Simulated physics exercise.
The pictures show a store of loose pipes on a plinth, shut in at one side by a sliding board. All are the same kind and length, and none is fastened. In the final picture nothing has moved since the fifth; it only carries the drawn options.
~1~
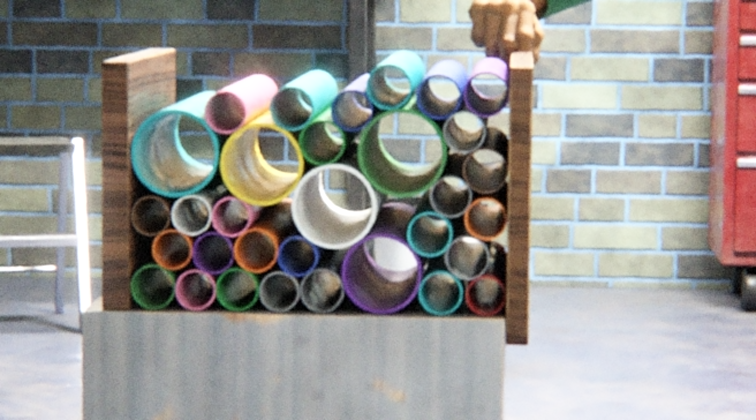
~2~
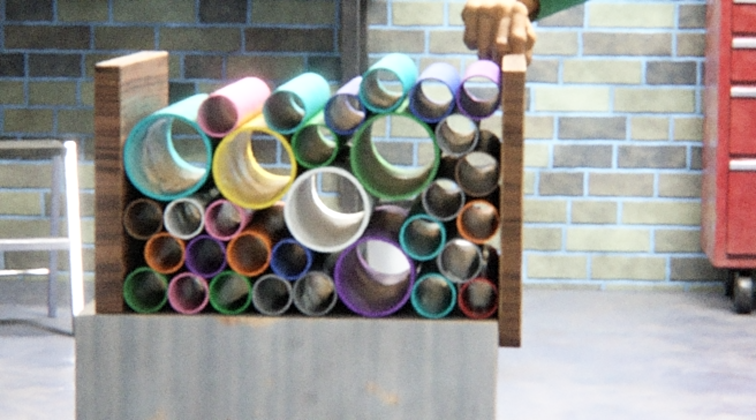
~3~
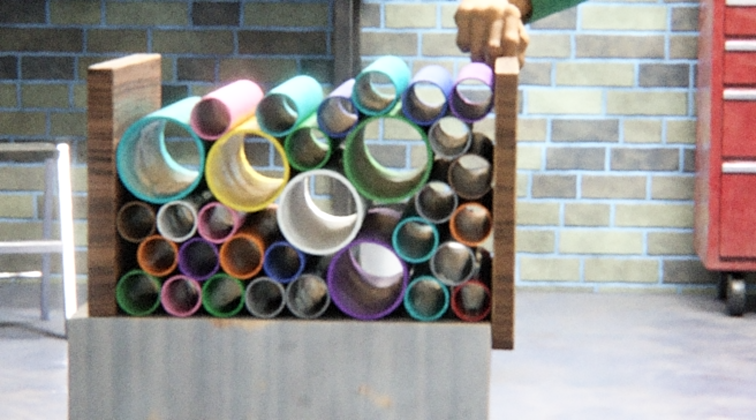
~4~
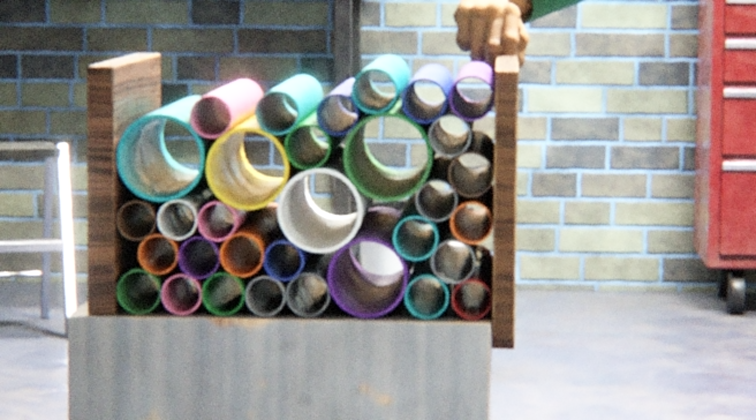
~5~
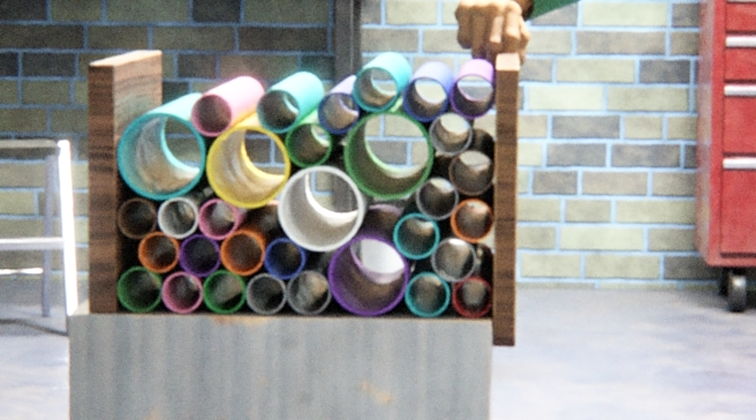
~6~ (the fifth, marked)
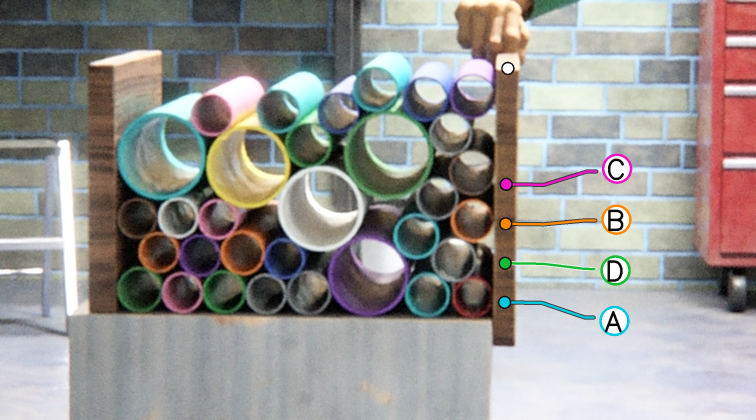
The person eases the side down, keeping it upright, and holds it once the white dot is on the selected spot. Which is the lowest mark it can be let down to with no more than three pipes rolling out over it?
The lowest mark that will do is C.
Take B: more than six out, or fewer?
Fewer than six.
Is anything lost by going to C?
Yes.
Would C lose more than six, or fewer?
At C, fewer than six.
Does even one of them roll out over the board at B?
At B: Yes.
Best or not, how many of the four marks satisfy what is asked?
One of them.
On the copy, A at (504, 303); B at (506, 224); C at (506, 184); D at (505, 263); the white dot at (508, 68).
On C. First, top of the board (496, 127).
Then, top of the board (495, 183).
Finally, top of the board (495, 183), one out over the board.
By contrast, A more than three out over the board; B four out over the board; D more than three out over the board.
